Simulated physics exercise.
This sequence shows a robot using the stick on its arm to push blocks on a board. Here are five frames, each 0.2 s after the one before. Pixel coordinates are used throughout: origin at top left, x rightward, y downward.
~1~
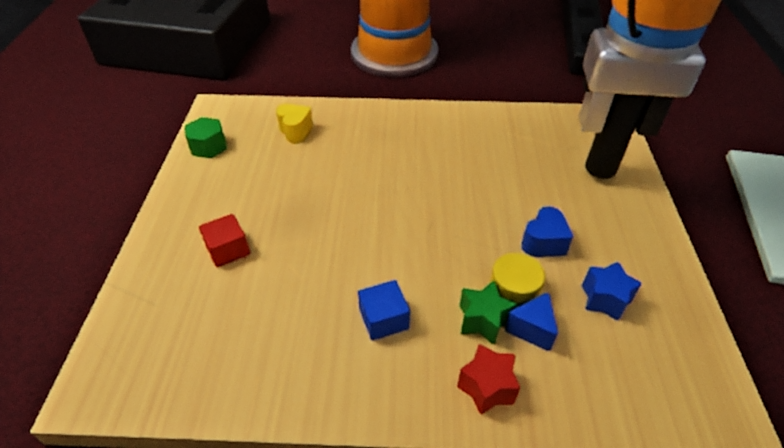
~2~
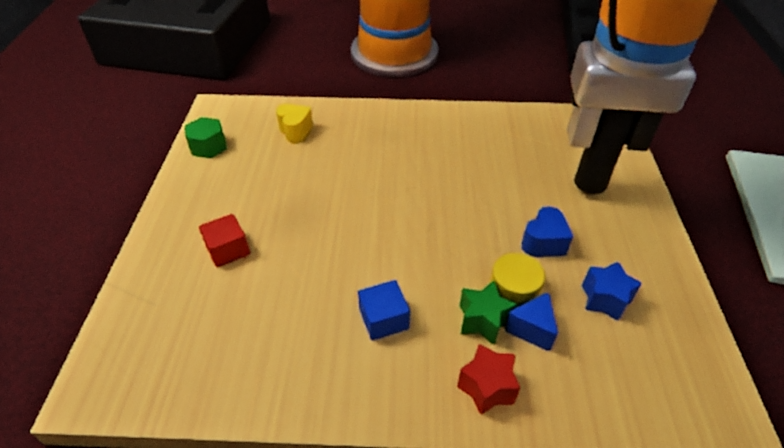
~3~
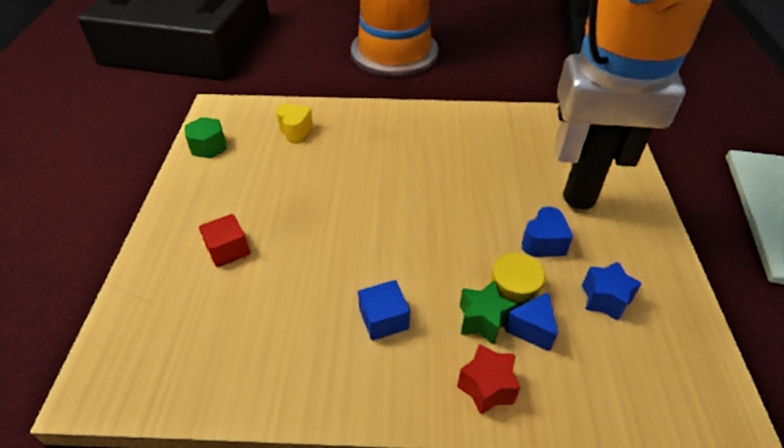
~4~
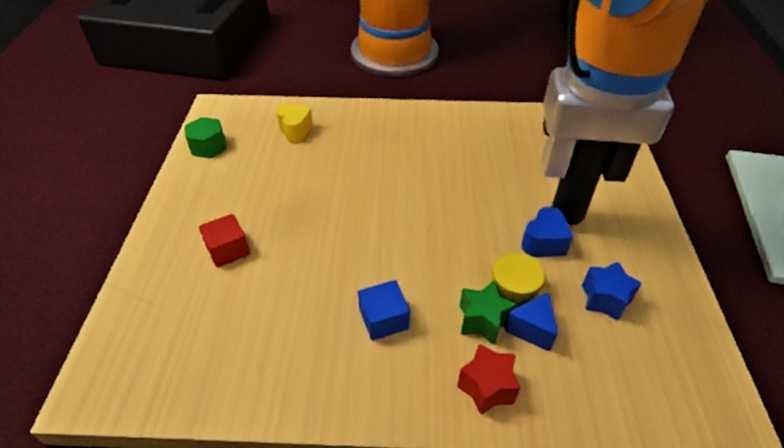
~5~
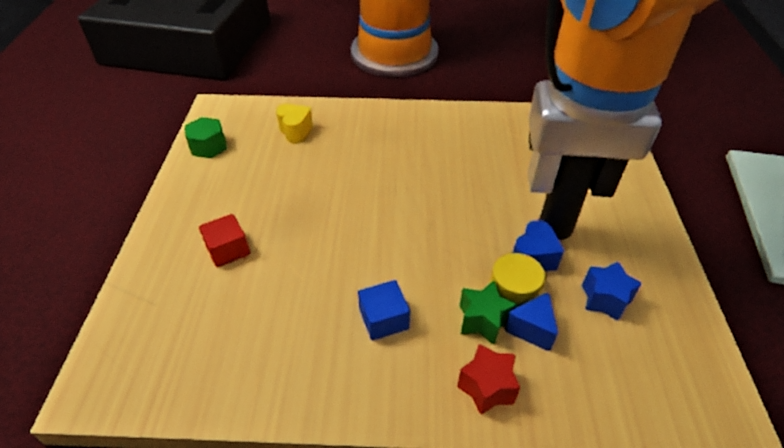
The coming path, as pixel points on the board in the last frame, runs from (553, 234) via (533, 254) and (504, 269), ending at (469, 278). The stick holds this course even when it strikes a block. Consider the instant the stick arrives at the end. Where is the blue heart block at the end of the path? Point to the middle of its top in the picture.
The point I'd pick in the picture is (444, 285).
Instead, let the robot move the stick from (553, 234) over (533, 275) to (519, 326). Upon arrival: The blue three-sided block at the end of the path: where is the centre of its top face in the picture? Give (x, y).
So, by the moment the path ends, you'll find the top centre of the blue three-sided block at (541, 339).
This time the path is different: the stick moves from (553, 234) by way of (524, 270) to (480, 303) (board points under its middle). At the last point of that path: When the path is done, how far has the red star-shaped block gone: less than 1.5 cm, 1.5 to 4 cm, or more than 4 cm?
Medium: 1.5 to 4 cm.
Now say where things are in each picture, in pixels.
Stick's lower end (601, 169); blue square (384, 300); green star-shaped block (487, 303); red star-shaped block (492, 370); yellow cylinder (519, 272); blue three-sided block (538, 312); blue heart block (550, 224), in the first frame.
Stick (590, 183); blocks still, in the second frame.
Stick (579, 198); blocks still, in the third frame.
Stick (568, 213); blocks still, in the fourth frame.
Stick (555, 228); blue square (384, 300); green star-shaped block (487, 303); red star-shaped block (492, 370); yellow cylinder (519, 272); blue three-sided block (538, 312); blue heart block (539, 239), in the fifth frame.
On the path given first. One third of the way, stick (534, 247); green star-shaped block (474, 323), turned 15° anticlockwise; yellow cylinder (500, 293); blue three-sided block (539, 316); blue heart block (509, 258), turned 15° clockwise.
Two thirds of the way, stick (505, 262); green star-shaped block (460, 349), turned 35° anticlockwise; red star-shaped block (493, 389), turned 20° anticlockwise; yellow cylinder (474, 310); blue three-sided block (539, 316); blue heart block (476, 272), turned 20° clockwise.
At the end, stick (470, 271); blue square still; green star-shaped block (454, 369), turned 50° anticlockwise; red star-shaped block (497, 401), turned 40° anticlockwise; yellow cylinder (456, 325); blue three-sided block (539, 316); blue heart block (444, 285).
